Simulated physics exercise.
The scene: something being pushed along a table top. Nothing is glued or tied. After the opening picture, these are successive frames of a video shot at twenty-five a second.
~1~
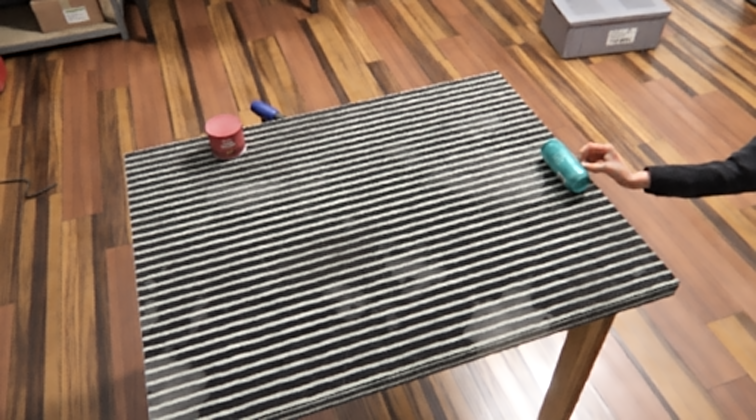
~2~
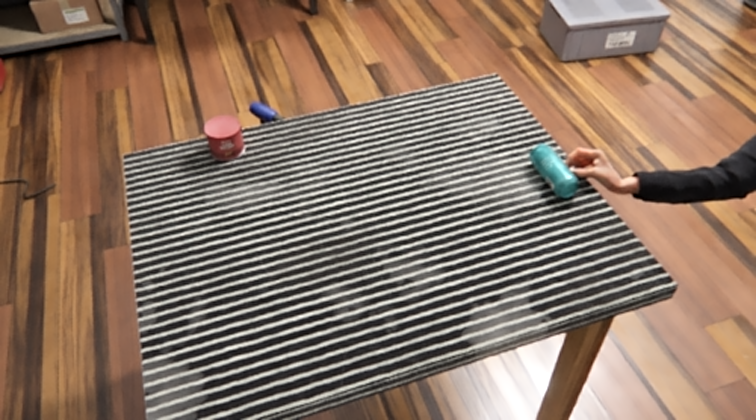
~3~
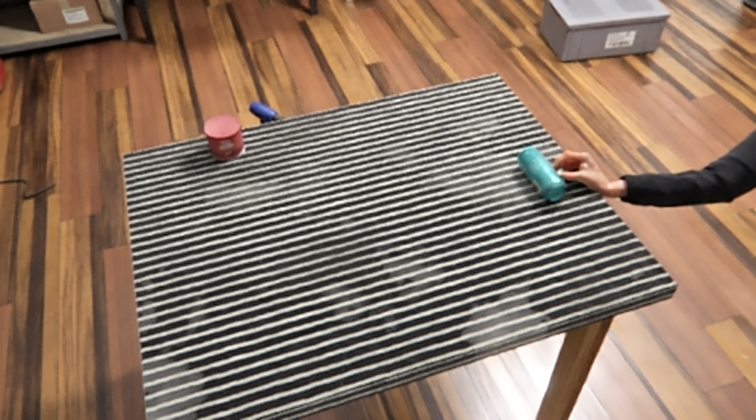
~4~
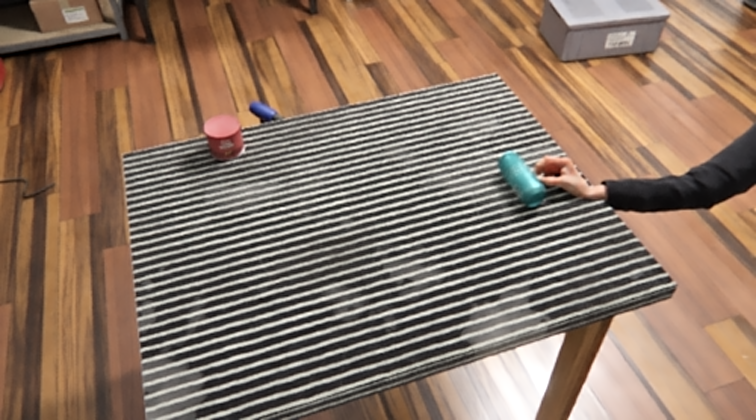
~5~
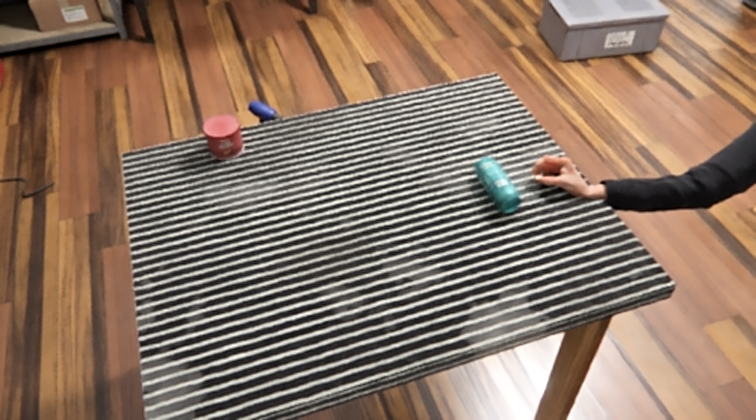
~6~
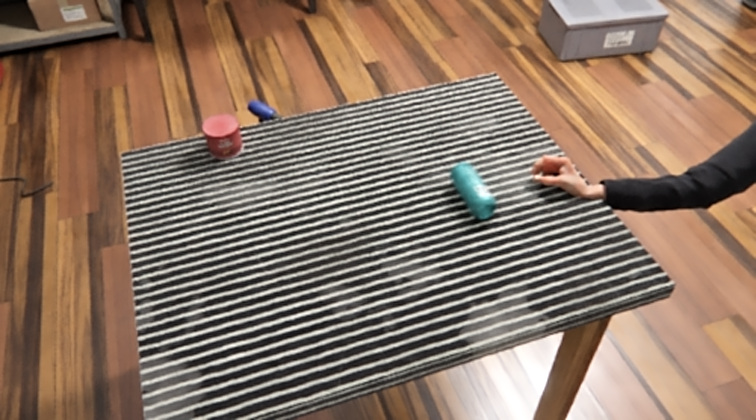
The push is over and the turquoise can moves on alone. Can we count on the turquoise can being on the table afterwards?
The turquoise can falls off the table.
Then, 0.30 s later than the last frame, turquoise can moved well along near (289, 238).
Then, 0.70 s later than the last frame, turquoise can now off the table.
Then, 1.10 s later than the last frame, things are still on the move.
When it is over, off the table, turquoise can.
